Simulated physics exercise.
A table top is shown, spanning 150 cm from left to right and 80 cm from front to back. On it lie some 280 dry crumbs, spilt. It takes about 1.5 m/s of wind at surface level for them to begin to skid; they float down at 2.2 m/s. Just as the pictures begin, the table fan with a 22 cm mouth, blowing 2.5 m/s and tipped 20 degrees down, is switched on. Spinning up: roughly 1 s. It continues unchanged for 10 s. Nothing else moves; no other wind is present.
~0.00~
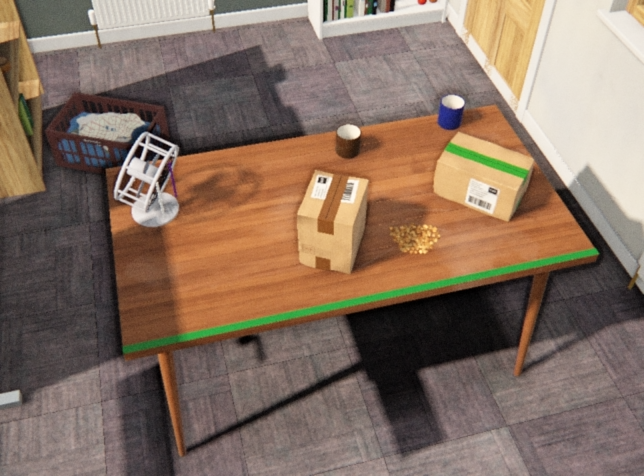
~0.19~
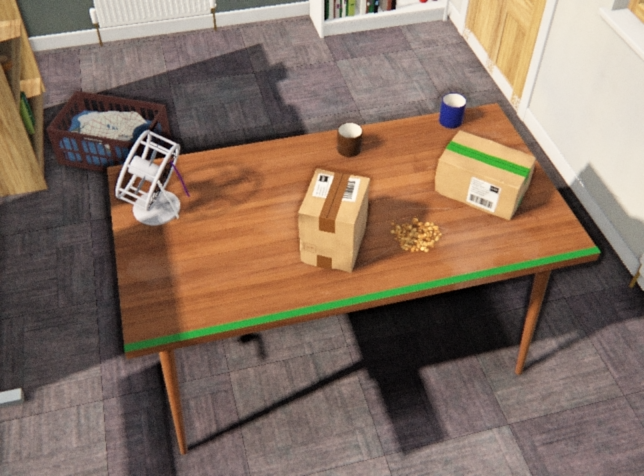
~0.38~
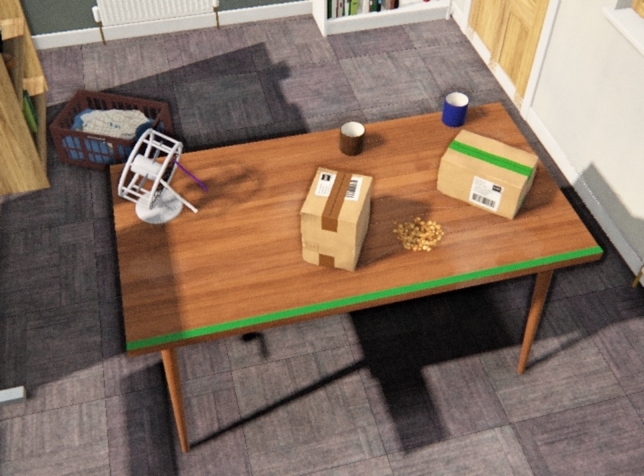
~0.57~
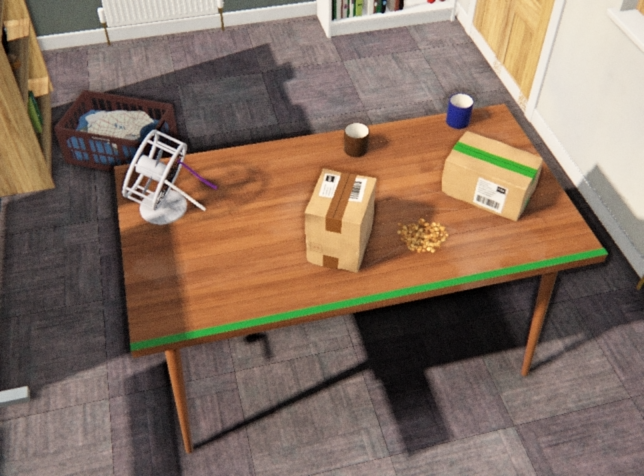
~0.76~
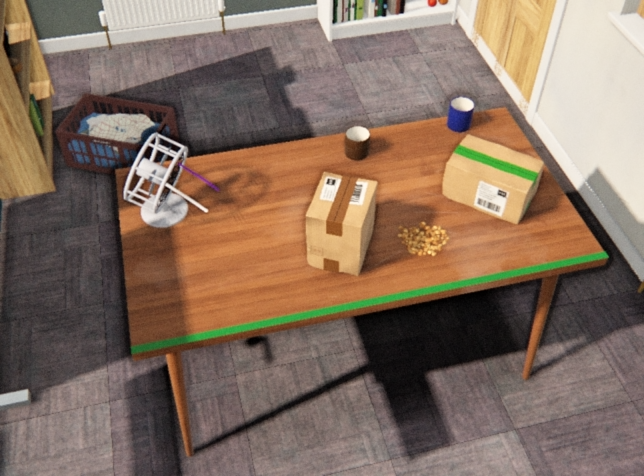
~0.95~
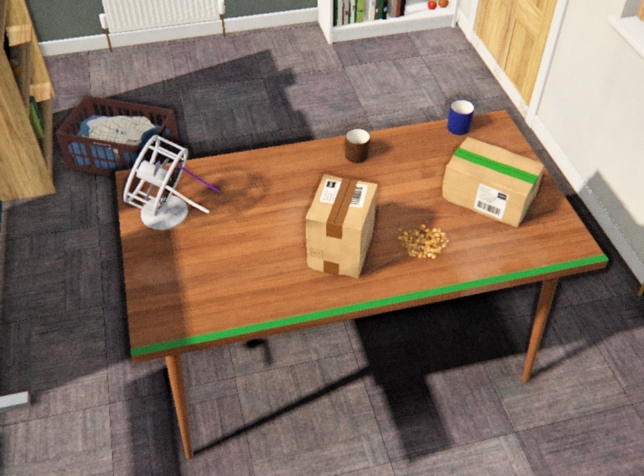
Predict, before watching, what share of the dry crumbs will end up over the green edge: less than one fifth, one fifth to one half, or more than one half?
The share that ends past that edge will be below one fifth.
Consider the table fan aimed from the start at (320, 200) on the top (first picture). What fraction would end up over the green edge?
That would come out around 1 in a hundred.
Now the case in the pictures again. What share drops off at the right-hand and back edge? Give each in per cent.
0 % right-hand, 0 % back.
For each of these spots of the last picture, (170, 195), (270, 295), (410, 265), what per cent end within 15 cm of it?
I would say some 0 %, 0 % and 90 % respectively.
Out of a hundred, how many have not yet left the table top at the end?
Roughly 100 per cent.
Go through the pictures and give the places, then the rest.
In the first picture, the middle of the dry crumbs is near (415, 238), none has stirred yet and the mouth of the table fan is at (147, 173).
In the second picture, the middle of the dry crumbs is near (416, 235), none has stirred yet and the green edge is centred on (377, 299).
In the third picture, the middle of the dry crumbs is near (418, 234), none has stirred yet, the top of a box is at (338, 194) and the top of a box is at (491, 157).
In the fourth picture, the middle of the dry crumbs is near (422, 235) and none has stirred yet.
In the fifth picture, the middle of the dry crumbs is near (423, 238) and none has stirred yet.
In the sixth picture, the middle of the dry crumbs is near (423, 241) and none has stirred yet.
After 2.0 s the count stands so, 0 % are over the green edge; the middle of those still in play is near (423, 241).
After 3.2 s the count stands so, 0 % are over the green edge; the middle of those still in play is near (423, 241).
After 5.5 s the count stands so, 0 % are over the green edge; the middle of those still in play is near (423, 241).
After 10.0 s, at the end, 0 % are over the green edge; the middle of those still in play is near (423, 241).
